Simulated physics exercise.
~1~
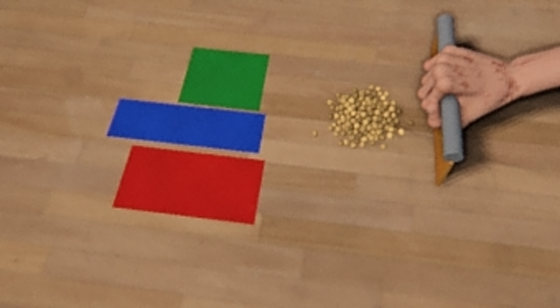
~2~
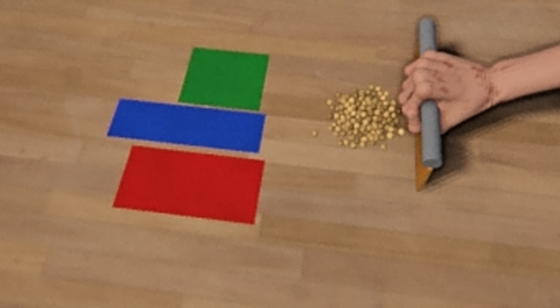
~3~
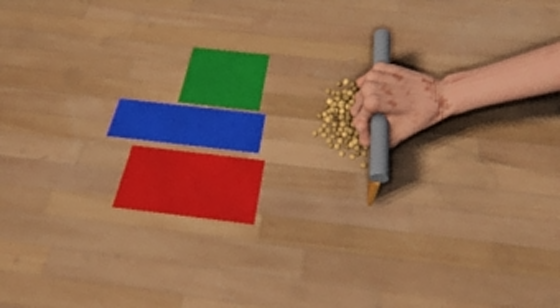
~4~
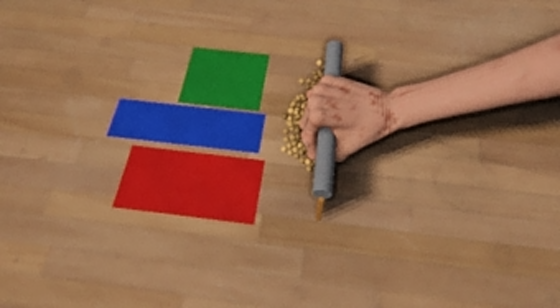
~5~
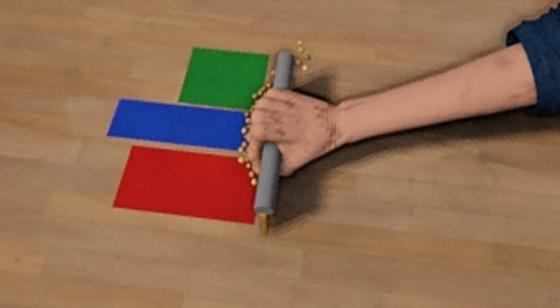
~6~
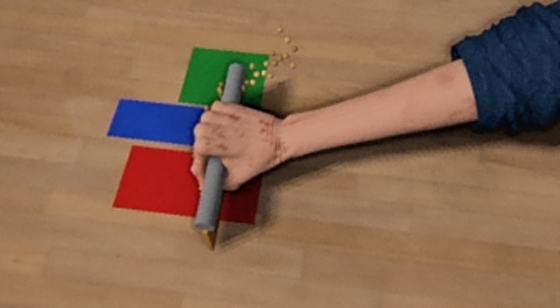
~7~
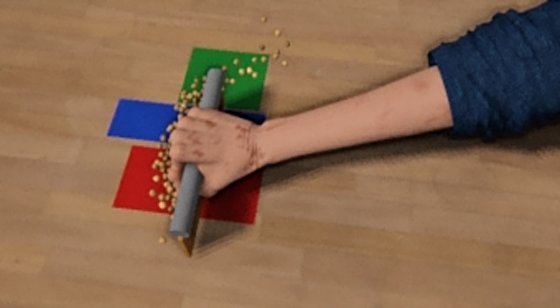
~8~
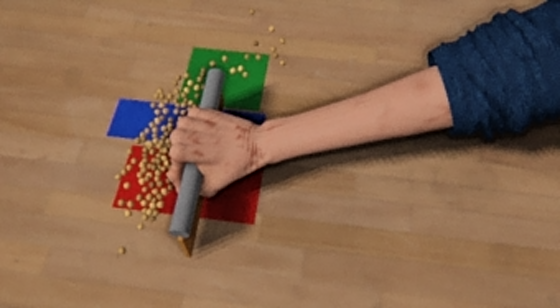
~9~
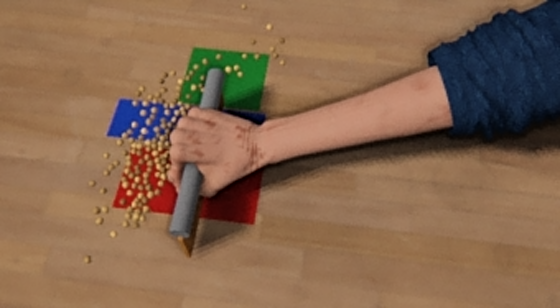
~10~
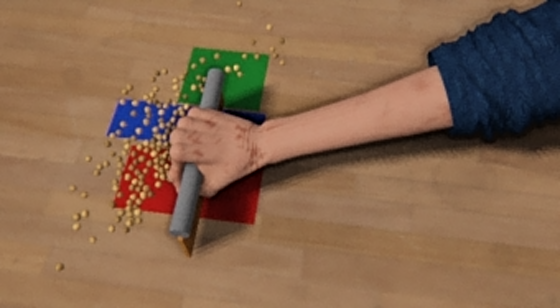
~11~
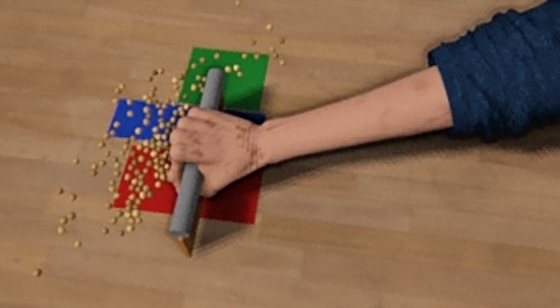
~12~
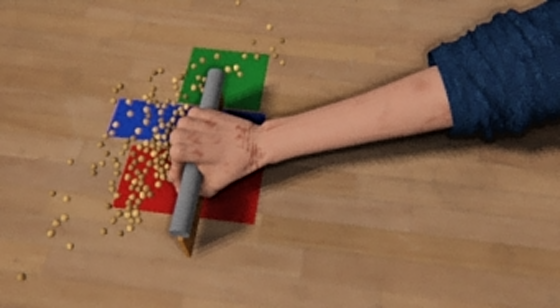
On a wooden surface lie three flat mats, green at the top, blue in the middle and red below, with a heap of small golden chickpeas to their right. A hand gripping a grey-handled scraper moves left from the right side and reaches the heap. It pushes the chickpeas toward the mats, a few slipping past the blade's upper end. The scraper crosses onto the mats, tilting slightly, then stops while the chickpeas roll on leftward and spread out. They end scattered, many on the red and blue mats, fewer on the green, and others on the bare wood.
